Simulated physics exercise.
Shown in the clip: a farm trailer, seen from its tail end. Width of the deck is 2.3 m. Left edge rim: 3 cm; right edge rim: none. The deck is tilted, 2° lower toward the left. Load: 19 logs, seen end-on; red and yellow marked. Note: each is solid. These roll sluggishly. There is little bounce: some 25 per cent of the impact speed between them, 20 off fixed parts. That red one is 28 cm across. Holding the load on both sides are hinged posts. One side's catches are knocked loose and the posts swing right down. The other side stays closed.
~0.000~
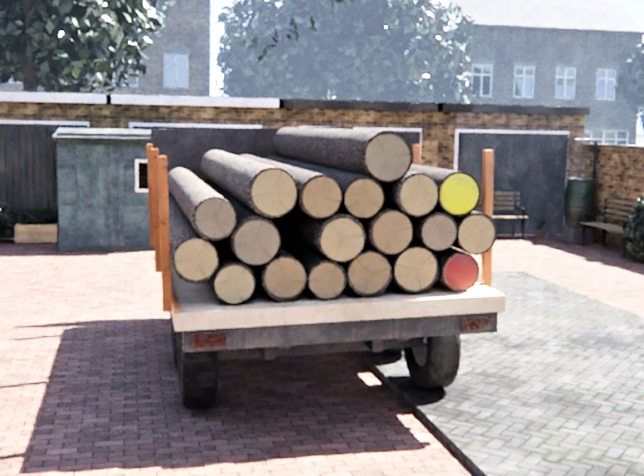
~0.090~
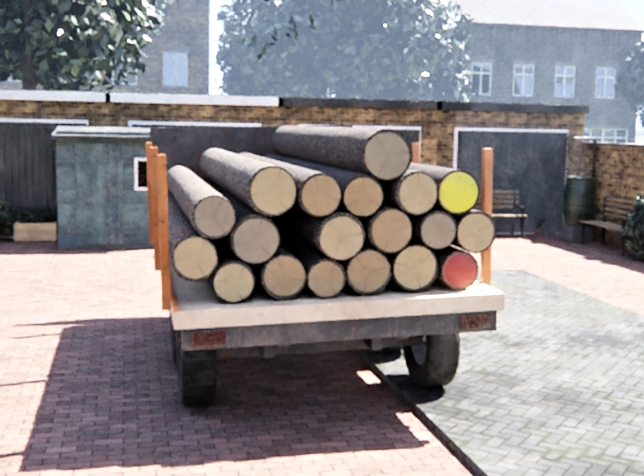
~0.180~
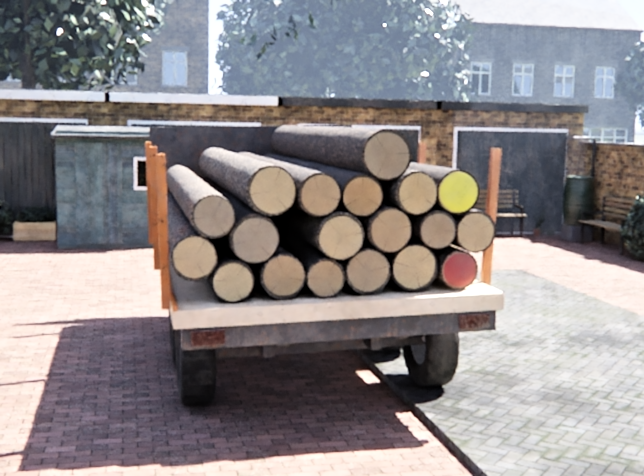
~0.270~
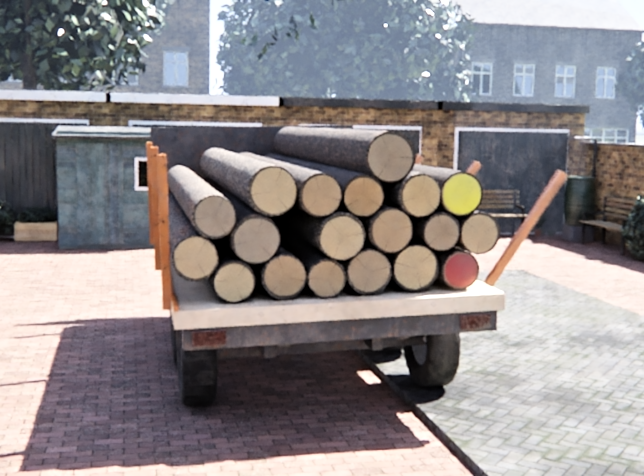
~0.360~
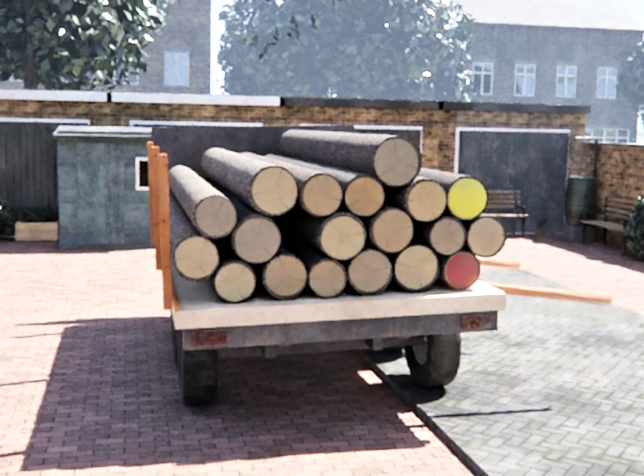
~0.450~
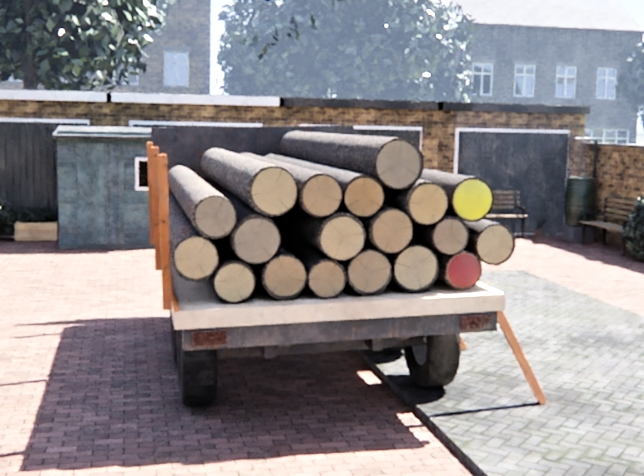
Logs stacked on a farm trailer shifting slightly right as the right-hand posts swing outward and down past the deck edge.
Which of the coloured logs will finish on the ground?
Red log lands on the ground. Yellow lands on the ground.
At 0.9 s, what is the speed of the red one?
Close to 0.4 m/s at that moment.
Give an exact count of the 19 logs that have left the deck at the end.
The number is exactly 4.
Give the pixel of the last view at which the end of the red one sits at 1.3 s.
Position: About (512, 274).
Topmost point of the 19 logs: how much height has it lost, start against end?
The top drops by around 25 cm.
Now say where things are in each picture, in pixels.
The first frame shows red at (463, 273), yellow at (461, 194); both sides upright; the deck slopes 2° down to the left; 6 of the 19 make up the bottom layer.
The second frame shows red at (462, 271), yellow at (460, 193); both sides upright.
The third frame shows red at (461, 271), yellow at (460, 193); right posts out by 5°, tip at (496, 154).
The fourth frame shows red at (463, 271), yellow at (463, 195); right posts out by 35°, tip at (560, 177).
The fifth frame shows red at (464, 271), yellow at (469, 199); right posts out by 100°, tip at (606, 300).
The sixth frame shows red at (466, 271), yellow at (474, 200); right posts out by 150°, tip at (540, 398).
After 0.9 s, red is on the deck, 15 cm from the right edge, rolling right; yellow is dropping off the right side; 2 gone from the deck.
After 1.3 s, red is dropping off the right side; yellow is down on the right; 3 gone from the deck.
At rest (3.4 s), red is on the ground to the right; yellow is down on the right; 4 gone from the deck.
